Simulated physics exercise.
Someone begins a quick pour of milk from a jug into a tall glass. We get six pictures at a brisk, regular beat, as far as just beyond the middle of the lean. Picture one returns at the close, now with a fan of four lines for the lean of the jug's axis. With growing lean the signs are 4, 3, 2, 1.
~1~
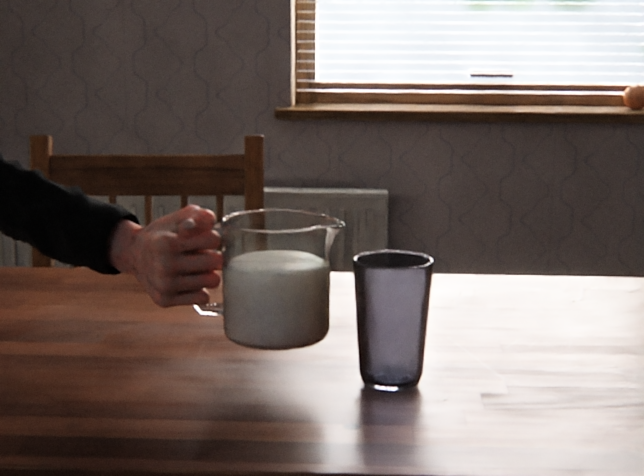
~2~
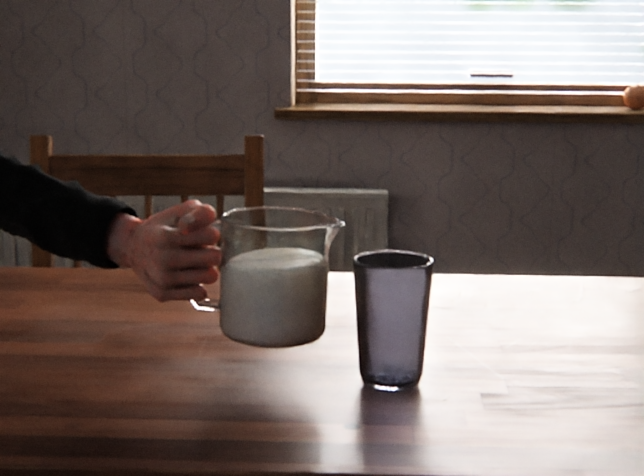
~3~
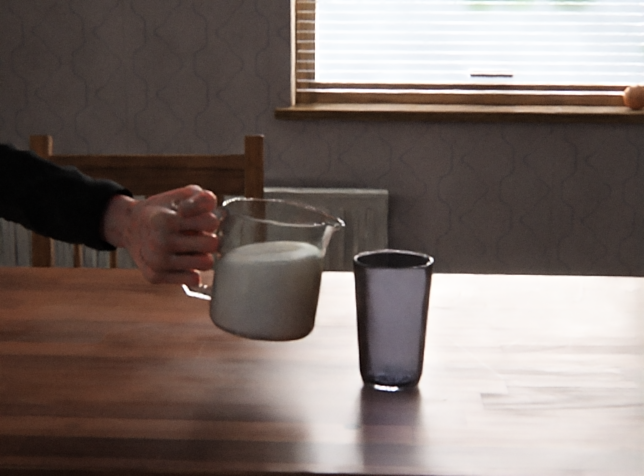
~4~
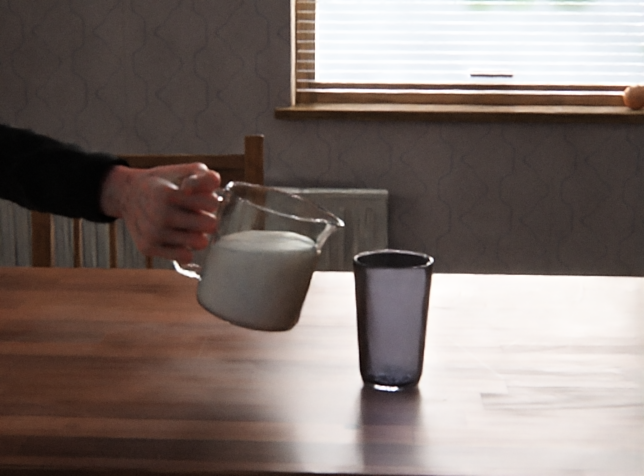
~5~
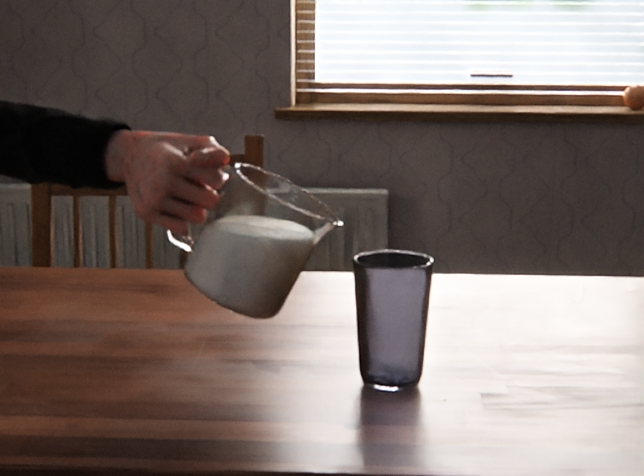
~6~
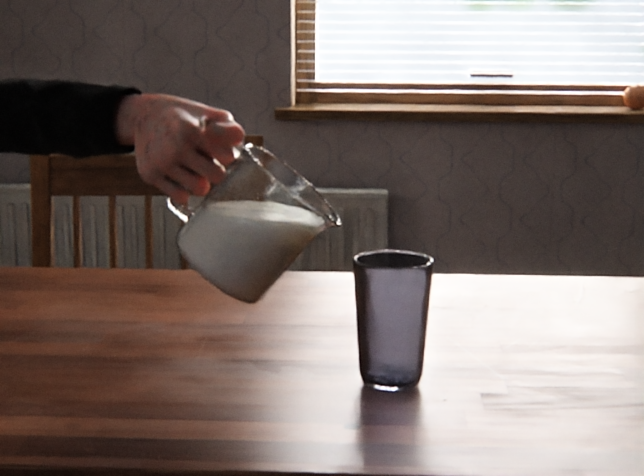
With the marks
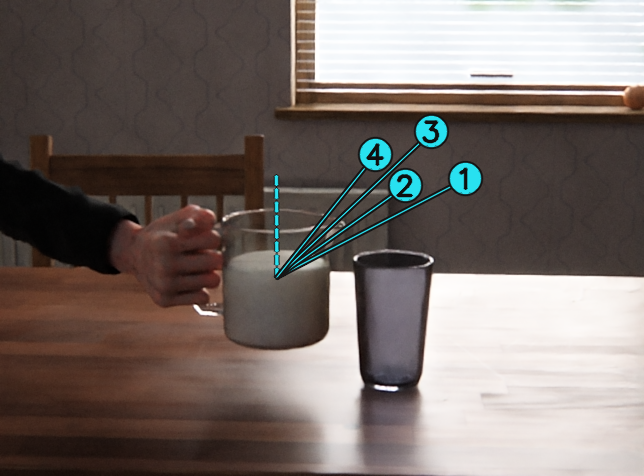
A hand in a dark sleeve held a glass jug of milk beside an empty tall glass on a wooden table, then raised the handle and steadily tilted the jug to the right.
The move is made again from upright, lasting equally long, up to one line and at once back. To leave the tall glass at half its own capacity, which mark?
Use line 1.
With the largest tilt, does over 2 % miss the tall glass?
No, it does not.
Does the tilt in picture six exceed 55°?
No.
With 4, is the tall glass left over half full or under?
Under.
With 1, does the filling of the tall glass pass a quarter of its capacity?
Yes, clearly.
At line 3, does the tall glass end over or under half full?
Under.
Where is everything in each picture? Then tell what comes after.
The first picture shows upright, lip at (342, 224); rim of the tall glass round (393, 259); nothing has left yet.
The second picture shows tipped about 2°, lip at (342, 224); nothing has left yet.
The third picture shows tipped about 8°, lip at (342, 224); nothing has left yet.
The fourth picture shows tipped about 16°, lip at (341, 224); nothing has left yet.
The fifth picture shows tipped about 27°, lip at (340, 224); nothing has left yet.
The sixth picture shows tipped about 39°, lip at (340, 223); nothing has left yet.
On the marked copy, 1 at (450, 186); 2 at (391, 195); 3 at (419, 143); 4 at (365, 167).
If 1 is chosen, the tall glass ends with about 46 % of what it can hold.
If 2 is chosen, the tall glass ends with about 24 % of what it can hold.
If 3 is chosen, the tall glass ends with about 9 % of what it can hold.
If 4 is chosen, nothing reaches the tall glass.
